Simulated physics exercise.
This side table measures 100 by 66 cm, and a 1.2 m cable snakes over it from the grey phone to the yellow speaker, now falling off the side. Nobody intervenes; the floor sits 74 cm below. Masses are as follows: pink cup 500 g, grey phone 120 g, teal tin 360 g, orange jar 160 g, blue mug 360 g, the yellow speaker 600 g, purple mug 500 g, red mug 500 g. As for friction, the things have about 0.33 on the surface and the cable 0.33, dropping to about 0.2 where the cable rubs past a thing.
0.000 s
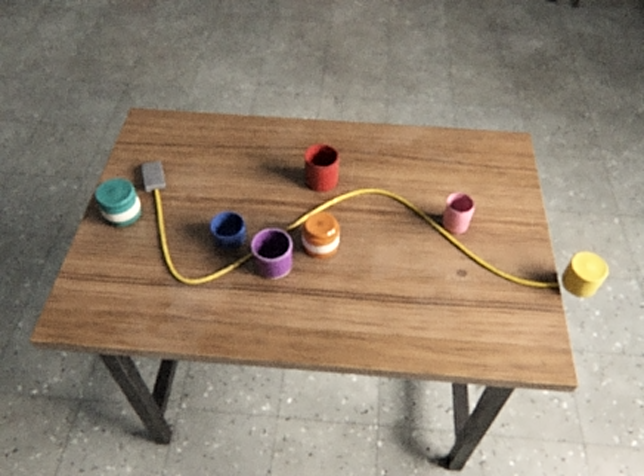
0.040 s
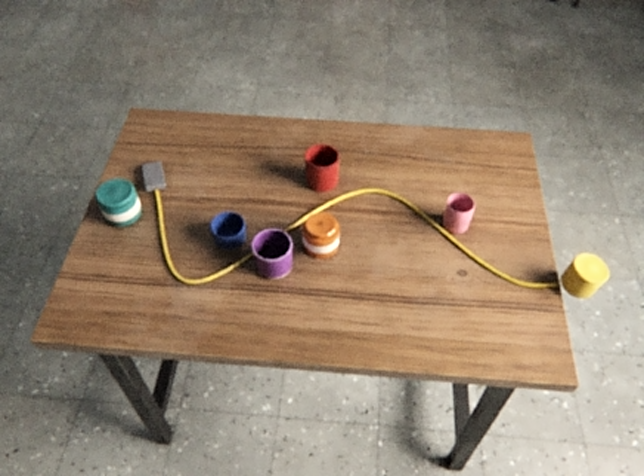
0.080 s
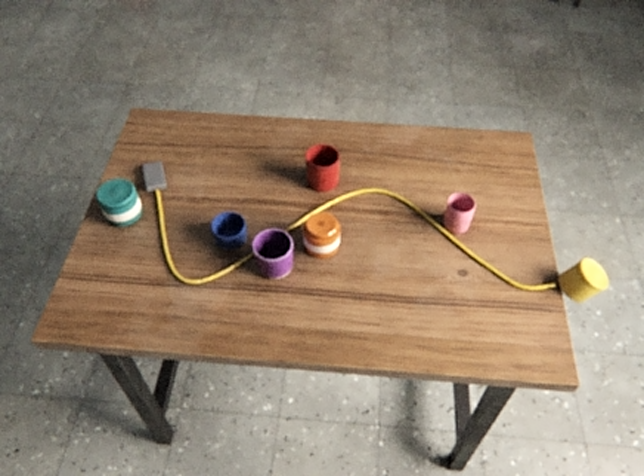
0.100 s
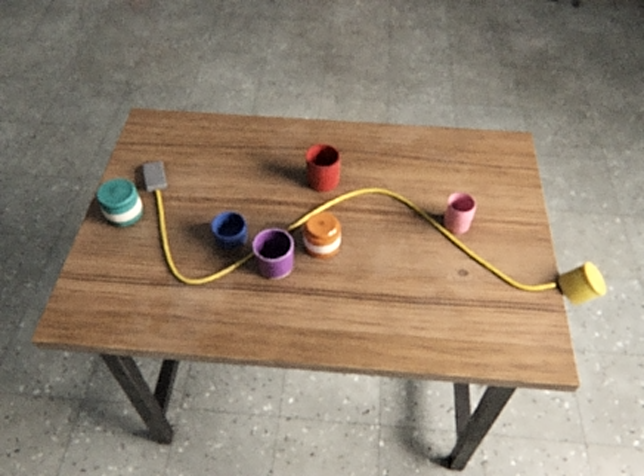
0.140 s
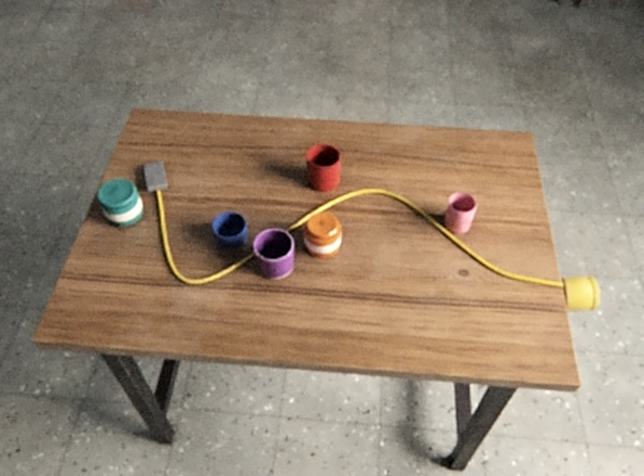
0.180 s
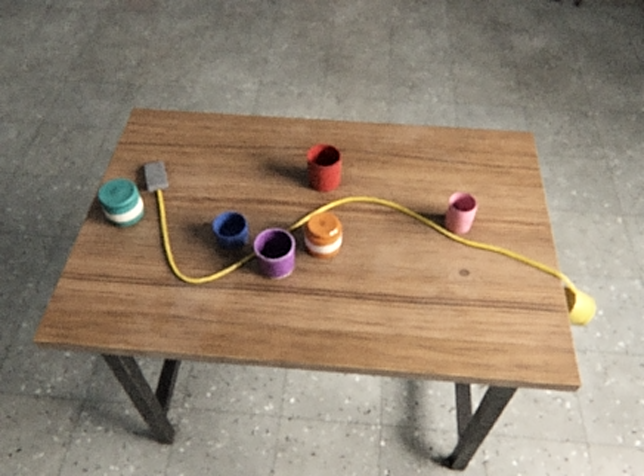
On a wooden table, a yellow cup-like object tilting and dropping over the right edge, drawing the attached yellow cable after it.
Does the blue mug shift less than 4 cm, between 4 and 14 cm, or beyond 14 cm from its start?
The way it looks, its move will be average in size.
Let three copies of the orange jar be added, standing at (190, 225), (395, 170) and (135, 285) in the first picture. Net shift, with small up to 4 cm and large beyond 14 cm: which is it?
Result, in order: Medium / minor / minor.
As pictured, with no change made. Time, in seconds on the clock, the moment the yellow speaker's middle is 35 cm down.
Roughly 0.34 s.
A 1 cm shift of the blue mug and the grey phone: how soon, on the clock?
Approx. times - blue mug: 0.34 s, grey phone: 0.32 s.
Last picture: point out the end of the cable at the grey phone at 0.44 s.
(227, 248) or thereabouts.
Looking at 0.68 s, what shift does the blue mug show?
By then the blue mug has moved close to 10 cm.
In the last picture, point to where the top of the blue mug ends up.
At about (255, 195).
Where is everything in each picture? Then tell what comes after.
The first picture shows shows, blue mug (227, 224); cable runs through (502, 274) (413, 207) (234, 266) (162, 234).
The second picture shows shows, yellow speaker (590, 267); cable runs through (502, 275) (163, 235).
The third picture shows shows, yellow speaker (583, 281); cable runs through (501, 276) (163, 235).
The fourth picture shows shows, yellow speaker (582, 284); cable runs through (502, 276) (164, 235).
The fifth picture shows shows, yellow speaker (578, 294); cable runs through (505, 274) (164, 235).
The sixth picture shows shows, blue mug (230, 224); cable runs through (531, 263) (423, 219) (237, 265) (165, 234).
By 0.4 s, the cable's tail end at (227, 248); blue mug 7 cm off its start, grey phone 23 cm off its start, orange jar 8 cm off its start.
By 0.7 s, the cable's tail end at (341, 249); blue mug 9 cm off its start, grey phone 42 cm off its start, orange jar 14 cm off its start.
By 0.9 s, the cable's tail end at (376, 247); blue mug 9 cm off its start at (255, 195), grey phone 48 cm off its start at (358, 236), orange jar 15 cm off its start at (354, 279).
By 1.2 s, the cable's tail end at (376, 247); blue mug 9 cm off its start, grey phone 48 cm off its start, orange jar 15 cm off its start.
By 2.4 s, the cable's tail end at (376, 247); blue mug 9 cm off its start at (255, 195), grey phone 48 cm off its start at (358, 236), orange jar 15 cm off its start at (354, 279), purple mug 8 cm off its start at (310, 260).
